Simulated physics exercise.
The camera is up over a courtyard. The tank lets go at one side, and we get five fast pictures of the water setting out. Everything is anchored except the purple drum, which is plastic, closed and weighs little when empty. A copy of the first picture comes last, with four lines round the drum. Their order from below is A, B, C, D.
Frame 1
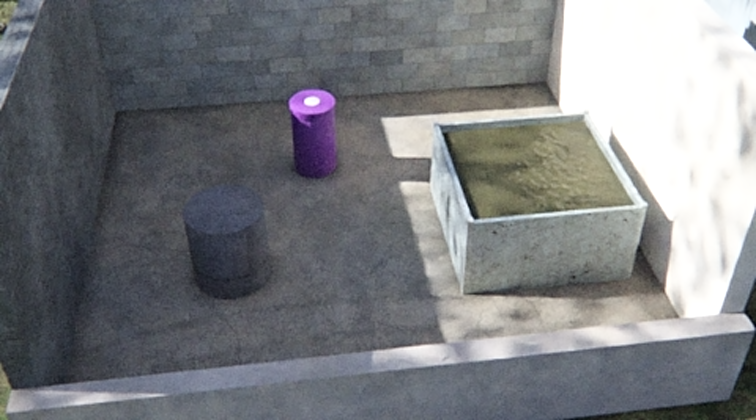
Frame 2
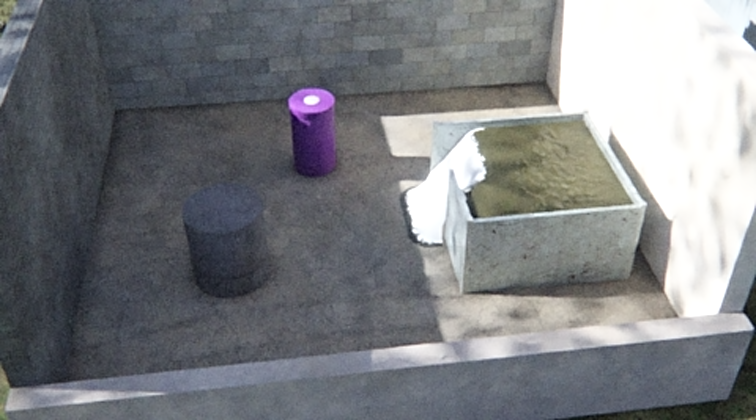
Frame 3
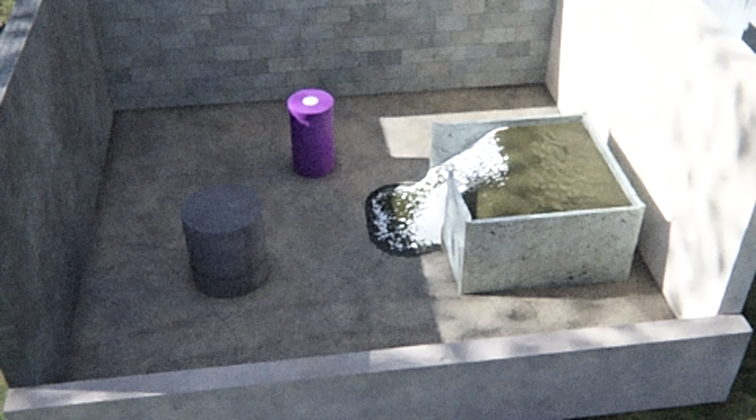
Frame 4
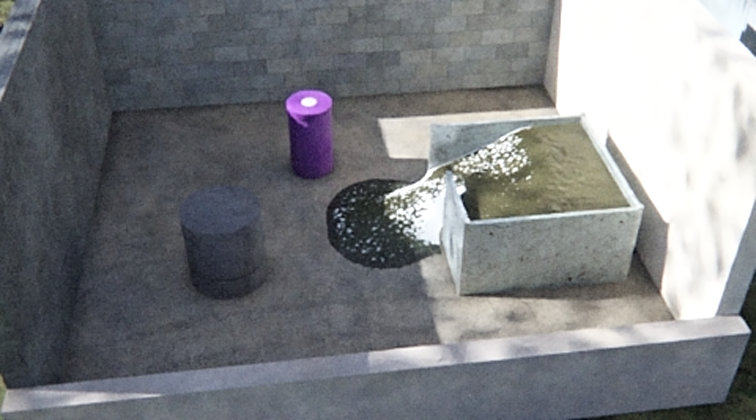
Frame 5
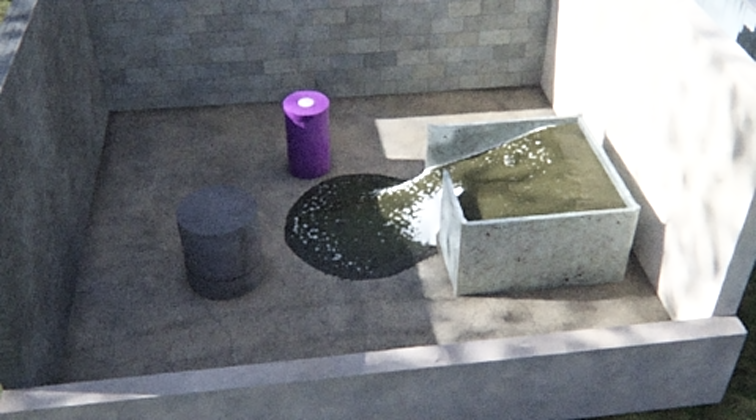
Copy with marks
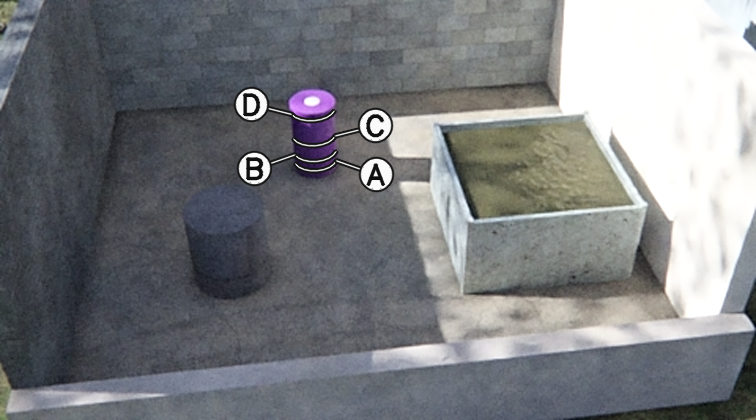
At first, a concrete tank full of murky water stands in a walled courtyard, with a purple drum and a dark gray drum to its left. Water then pours over the tank's left side in a white, foamy rush. A dark puddle spreads leftward across the ground, drawing closer to both drums.
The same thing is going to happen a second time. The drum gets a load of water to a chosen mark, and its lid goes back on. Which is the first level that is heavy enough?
Take C.
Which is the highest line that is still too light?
B.
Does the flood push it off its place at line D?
No, that is safe.
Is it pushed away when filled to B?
Yes, that goes wrong.
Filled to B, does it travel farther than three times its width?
No.
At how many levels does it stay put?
Two.
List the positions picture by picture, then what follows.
Lid of the purple drum at (311, 101); tank full, its middle at (532, 169).
Water covers 1 % of the ground and is seen nearest the drum at (410, 196).
Water covers 3 % of the ground and is seen nearest the drum at (384, 190).
Water covers 6 % of the ground and is seen nearest the drum at (345, 194).
Lid of the purple drum at (305, 103); water covers 9 % of the ground and is seen nearest the drum at (324, 186).
On the marked copy, A at (317, 170); B at (316, 161); C at (315, 145); D at (314, 120); from the bottom up A, B, C, D.
For line A, it is pushed about 3 times its own width away.
For line B, it is pushed about its own width away.
For line C, it does not move.
For line D, it does not move.
